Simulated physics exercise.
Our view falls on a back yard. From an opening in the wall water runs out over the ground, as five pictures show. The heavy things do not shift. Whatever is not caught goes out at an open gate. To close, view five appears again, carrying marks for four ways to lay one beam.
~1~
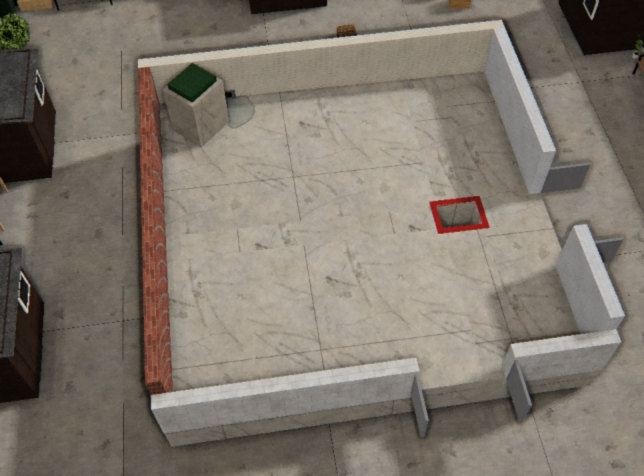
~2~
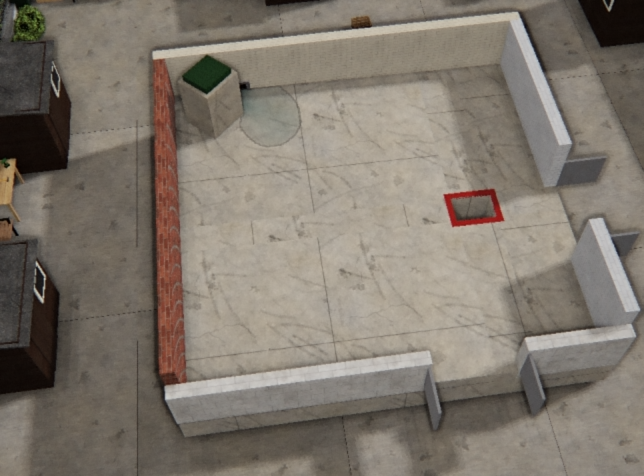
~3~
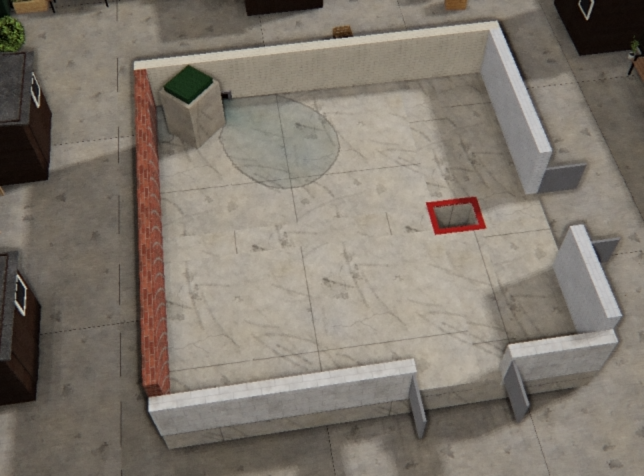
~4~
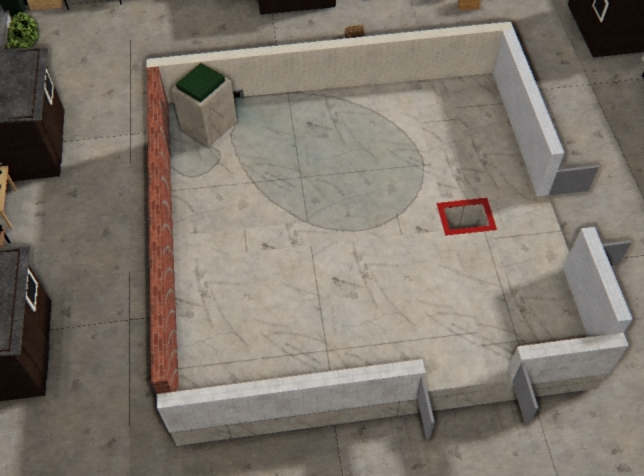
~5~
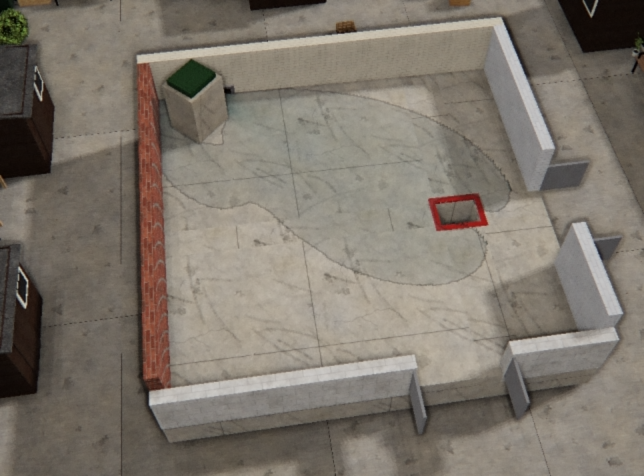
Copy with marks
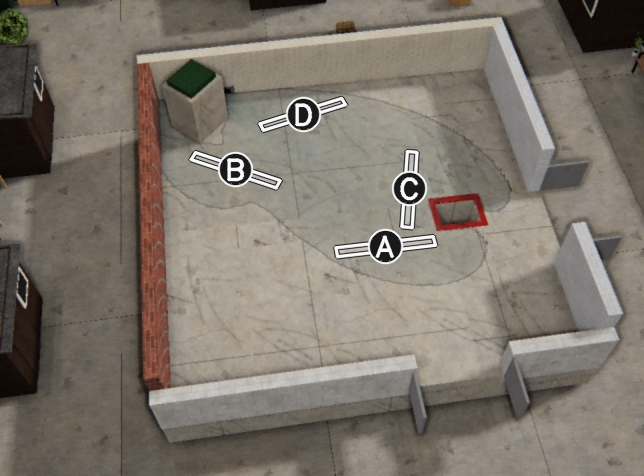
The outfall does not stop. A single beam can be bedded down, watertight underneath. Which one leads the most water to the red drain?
A.
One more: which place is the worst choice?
C.
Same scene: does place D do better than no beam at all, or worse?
Worse.
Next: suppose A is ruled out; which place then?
Here it is place B.
On the marked copy, A from (336, 252) to (434, 240); B from (193, 156) to (278, 184); C from (407, 227) to (412, 151); D from (261, 127) to (343, 101).
Choosing A, about 53 % of the stream runs into the red drain, about 38 % out by the gates.
Choosing B, about 31 % of the stream runs into the red drain, about 65 % out by the gates.
Choosing C, next to none of the stream runs into the red drain, about 97 % out by the gates.
Choosing D, about 14 % of the stream runs into the red drain, about 82 % out by the gates.
